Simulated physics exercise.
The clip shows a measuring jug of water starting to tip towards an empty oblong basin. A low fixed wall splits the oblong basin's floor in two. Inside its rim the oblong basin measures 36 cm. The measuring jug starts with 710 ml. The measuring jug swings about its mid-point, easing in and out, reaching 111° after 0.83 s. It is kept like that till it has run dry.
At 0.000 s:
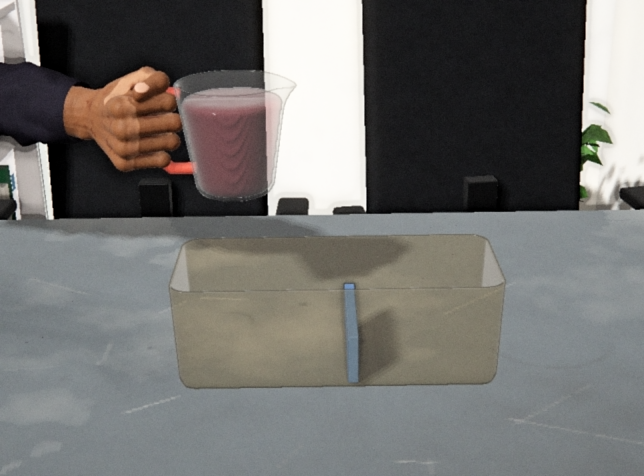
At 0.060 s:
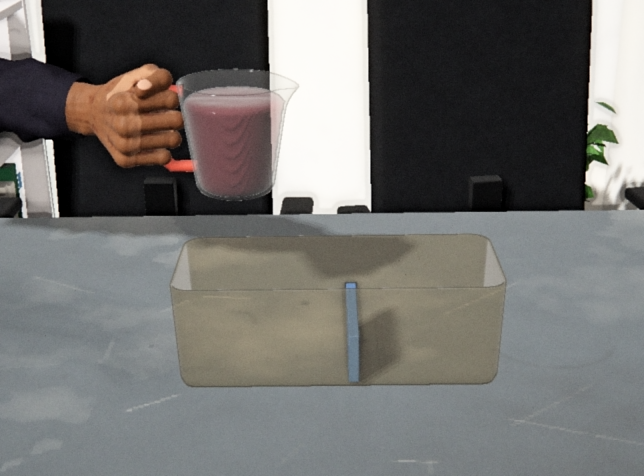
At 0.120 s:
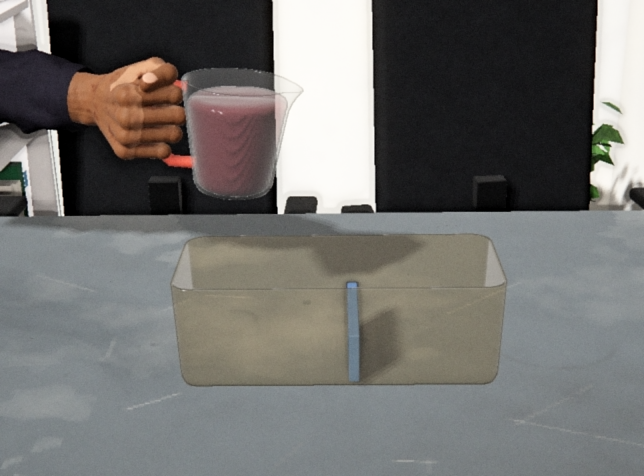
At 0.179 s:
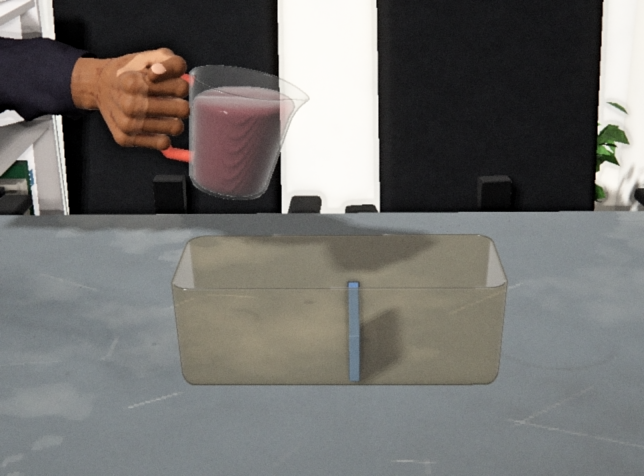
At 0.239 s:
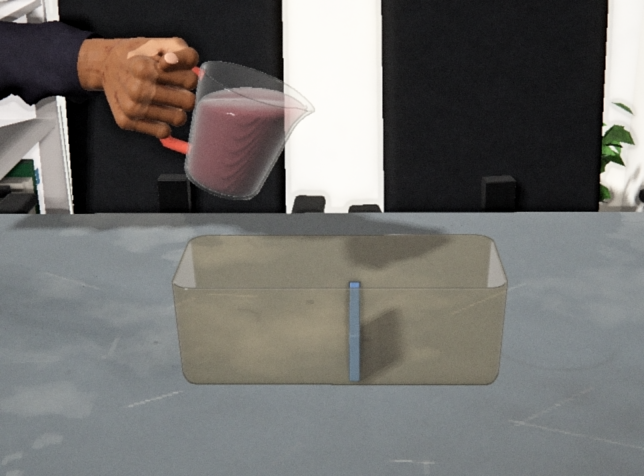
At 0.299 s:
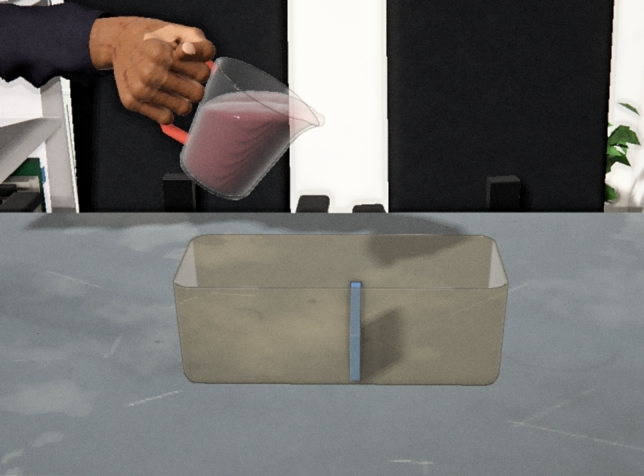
A hand tilting a clear measuring jug of dark pink liquid to the right above an empty oblong basin with a blue strip.
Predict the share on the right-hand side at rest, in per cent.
About 58 per cent.
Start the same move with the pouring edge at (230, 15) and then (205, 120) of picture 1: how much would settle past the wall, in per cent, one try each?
First 5, then 5 per cent.
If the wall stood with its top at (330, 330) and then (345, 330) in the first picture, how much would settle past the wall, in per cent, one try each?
First 85, then 70 per cent.
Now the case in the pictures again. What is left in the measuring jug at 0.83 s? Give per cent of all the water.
Some 5 per cent.
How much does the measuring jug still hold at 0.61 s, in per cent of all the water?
Near 48 in a hundred.
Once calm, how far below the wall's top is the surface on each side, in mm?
Left about 48 mm, right about 40 mm.
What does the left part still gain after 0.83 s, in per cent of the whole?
Near 12 in a hundred.
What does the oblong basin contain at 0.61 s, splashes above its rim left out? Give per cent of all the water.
Some 24 per cent.
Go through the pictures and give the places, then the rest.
Tilt 0°; pouring edge (296, 84); surface from (182, 99) to (284, 98); the oblong basin's rim runs from (177, 266) to (496, 261); the wall's top is at (351, 310), in the first frame.
Tilt 1°; pouring edge (299, 85); surface from (184, 98) to (286, 98), in the second frame.
Tilt 6°; pouring edge (304, 89); surface from (188, 96) to (288, 99), in the third frame.
Tilt 12°; pouring edge (310, 97); surface from (194, 96) to (296, 102), in the fourth frame.
Tilt 21°; pouring edge (316, 109); surface from (200, 100) to (308, 104), in the fifth frame.
Tilt 32°; pouring edge (320, 124); surface from (200, 112) to (311, 114); 2 per cent is over the edge, in the sixth frame.
After 0.61 s the tilt is 93° and 48 per cent is still to pour, 0 is left of the wall and 23 right of it.
After 0.83 s the tilt is 111° and 5 per cent is still to pour, 28 is left of the wall and 57 right of it.
After 1.07 s the tilt is 111° and 0 per cent is still to pour, 41 is left of the wall and 58 right of it.
After 1.33 s the tilt is 111° and 0 per cent is still to pour, 41 is left of the wall and 58 right of it.
In the end 41 per cent lies left of the wall, 58 right of it and 1 outside.
